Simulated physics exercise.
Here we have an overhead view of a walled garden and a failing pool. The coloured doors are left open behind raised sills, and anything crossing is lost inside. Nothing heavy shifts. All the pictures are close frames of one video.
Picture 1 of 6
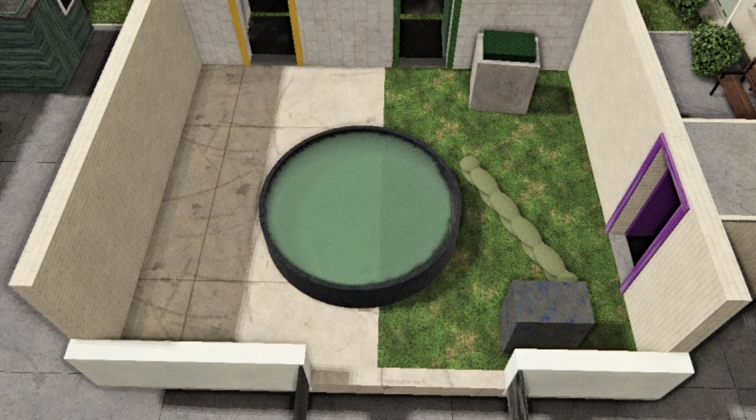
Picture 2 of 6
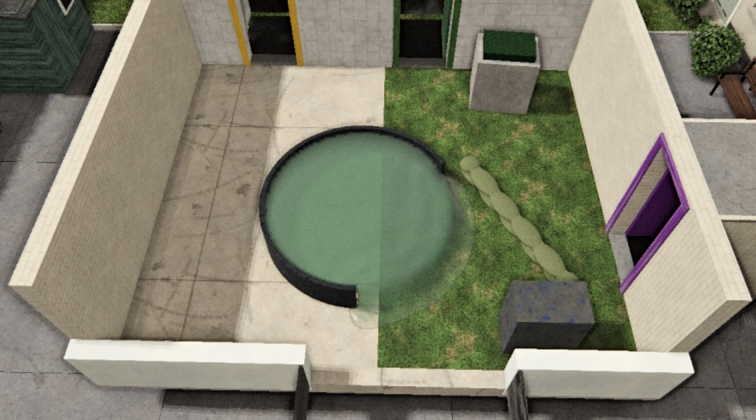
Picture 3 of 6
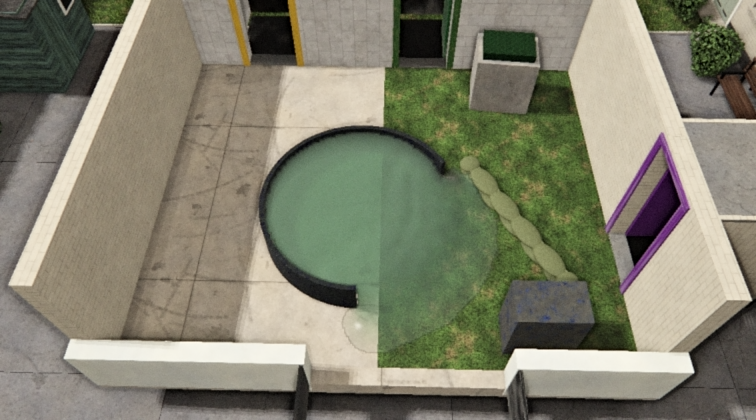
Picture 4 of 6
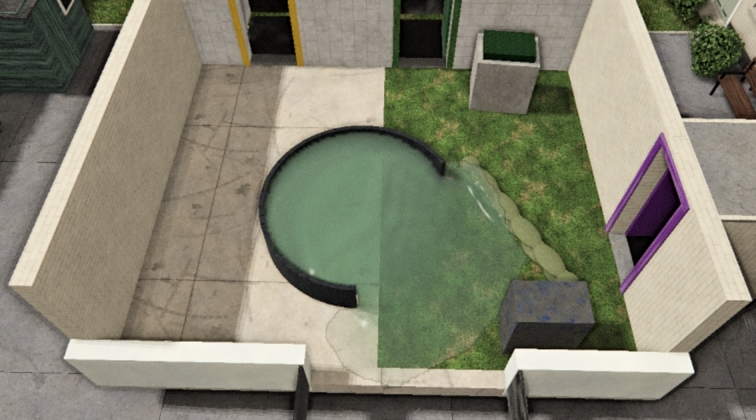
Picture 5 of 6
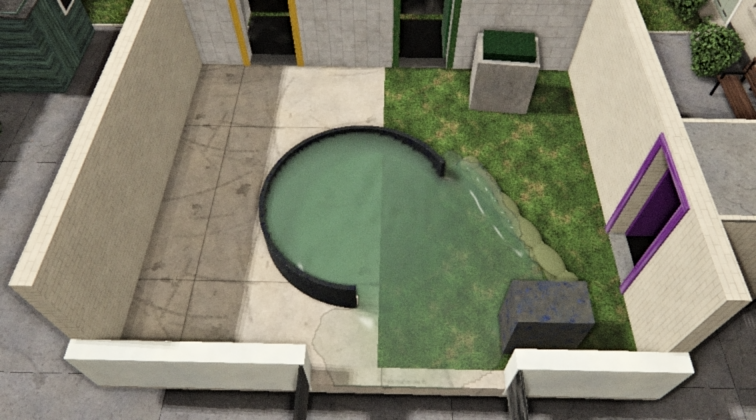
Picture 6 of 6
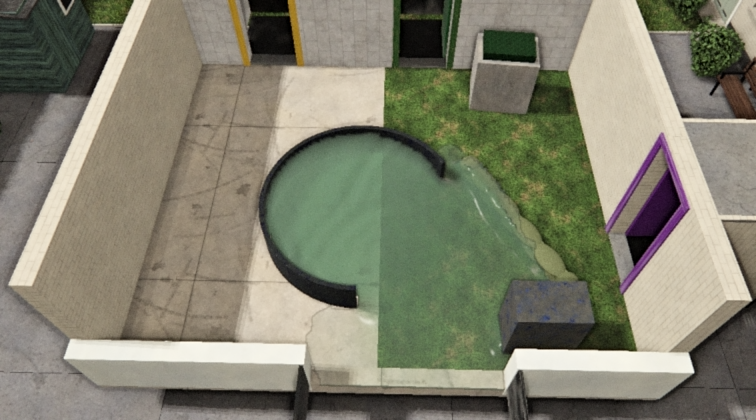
Green-tinted water breaks out of a round black-walled pool in a walled garden, seen from a fixed, high overhead view. The pool straddles pale paving on the left and grass on the right, with a lumpy green barrier, a dark block, a planter and yellow, green and purple doorways around it. The wall's lower-right section disappears, and water spreads across the grass, along the barrier and toward the front opening.
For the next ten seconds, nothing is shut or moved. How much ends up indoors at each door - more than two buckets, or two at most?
The yellow door will respect the limit. The green door will respect the limit. The purple door will break the limit.
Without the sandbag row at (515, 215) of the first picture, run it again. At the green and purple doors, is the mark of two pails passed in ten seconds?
Green door below, purple door above.
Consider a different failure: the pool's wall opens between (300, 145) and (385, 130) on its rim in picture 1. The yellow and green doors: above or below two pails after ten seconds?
Yellow door: Exceeds it; green door: Exceeds it.
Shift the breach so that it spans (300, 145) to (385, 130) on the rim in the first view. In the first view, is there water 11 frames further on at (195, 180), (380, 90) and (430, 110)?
Untouched, soaked, soaked.
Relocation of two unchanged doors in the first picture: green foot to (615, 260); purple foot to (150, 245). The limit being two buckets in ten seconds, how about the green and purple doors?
So the green door ends up above and the purple door ends up below.
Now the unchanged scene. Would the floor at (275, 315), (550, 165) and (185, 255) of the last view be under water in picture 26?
First spot not wet, second soaked, third not wet.
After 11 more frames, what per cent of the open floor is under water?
That's roughly 35 per cent.
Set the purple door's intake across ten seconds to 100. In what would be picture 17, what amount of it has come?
That comes out to 0 per cent by my count.
A moment on, water covers 25 % of the floor; the yellow door not reached, the green door not reached, the purple door not reached.
Next, water covers 35 % of the floor; the yellow door not reached, the green door not reached, the purple door under two buckets in.
Then, water covers 40 % of the floor; the yellow door not reached, the green door not reached, the purple door over two buckets in.
Later, water covers 55 % of the floor; the yellow door not reached, the green door wet at the sill, nothing in, the purple door far over two buckets in.
In the end, water covers 65 % of the floor; the yellow door wet at the sill, nothing in, the green door wet at the sill, nothing in, the purple door far over two buckets in.
